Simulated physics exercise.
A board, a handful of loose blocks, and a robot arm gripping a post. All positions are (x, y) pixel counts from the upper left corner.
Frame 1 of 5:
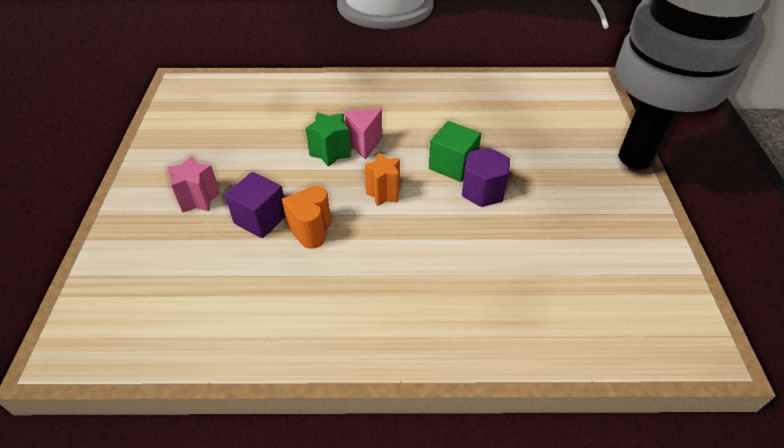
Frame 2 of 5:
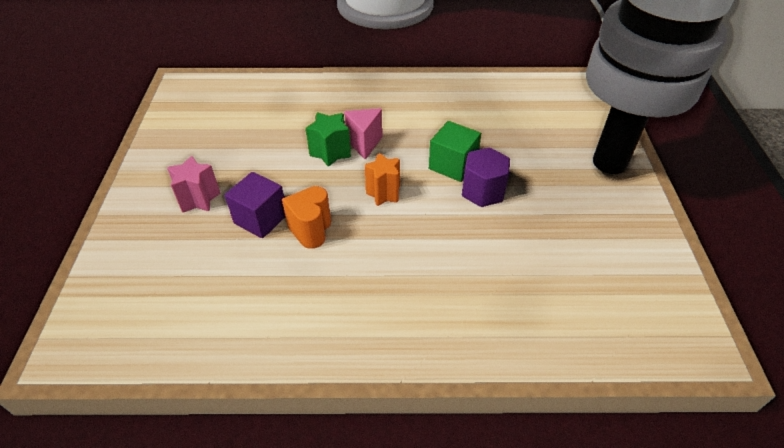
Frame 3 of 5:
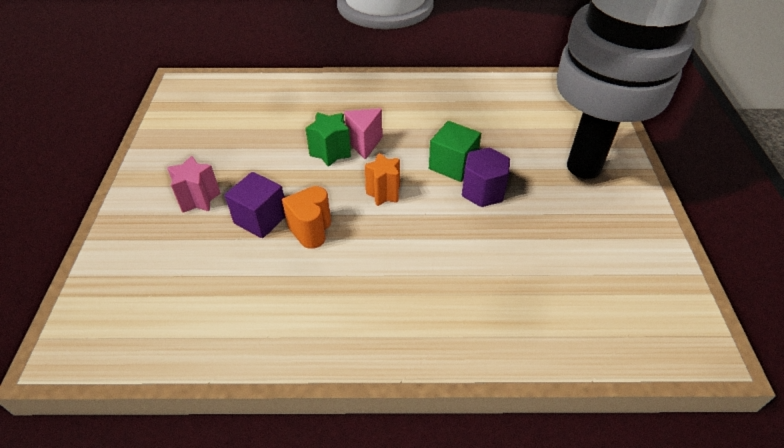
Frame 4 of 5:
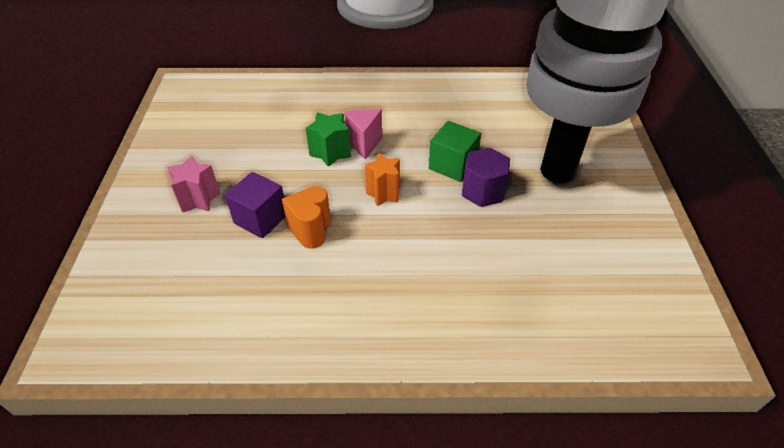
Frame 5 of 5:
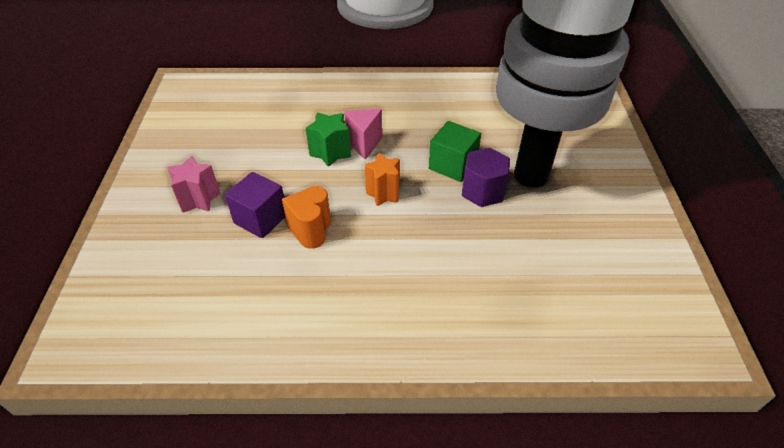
A robot arm moves its black post left across the board toward the still purple block.
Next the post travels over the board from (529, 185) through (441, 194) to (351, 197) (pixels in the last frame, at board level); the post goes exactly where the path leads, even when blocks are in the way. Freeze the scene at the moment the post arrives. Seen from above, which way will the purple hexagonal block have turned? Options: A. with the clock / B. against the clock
The answer is B.
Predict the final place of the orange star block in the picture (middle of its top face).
The middle of the upper face of the orange star block will lie at about (316, 166) in the picture.
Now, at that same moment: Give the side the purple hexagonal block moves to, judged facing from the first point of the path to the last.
Displaced left.
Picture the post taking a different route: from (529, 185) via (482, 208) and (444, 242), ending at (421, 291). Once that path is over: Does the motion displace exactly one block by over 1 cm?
I expect so.
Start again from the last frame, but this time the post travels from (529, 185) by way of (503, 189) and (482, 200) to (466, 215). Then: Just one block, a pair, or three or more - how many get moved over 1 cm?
The count is one.
What follows on the original path. One third of the way, post at (471, 183); green square at (452, 135), turned 15° clockwise; purple hexagonal block at (437, 175), turned 25° anticlockwise.
Two thirds of the way, post at (410, 186); orange star block at (371, 166), turned 60° clockwise; green square at (452, 135), turned 15° clockwise; purple hexagonal block at (388, 190), turned 70° anticlockwise.
At the end, post at (350, 187); orange heart still; orange star block at (316, 166), turned 75° clockwise; green square at (452, 135), turned 15° clockwise; purple hexagonal block at (375, 197), turned 100° anticlockwise.
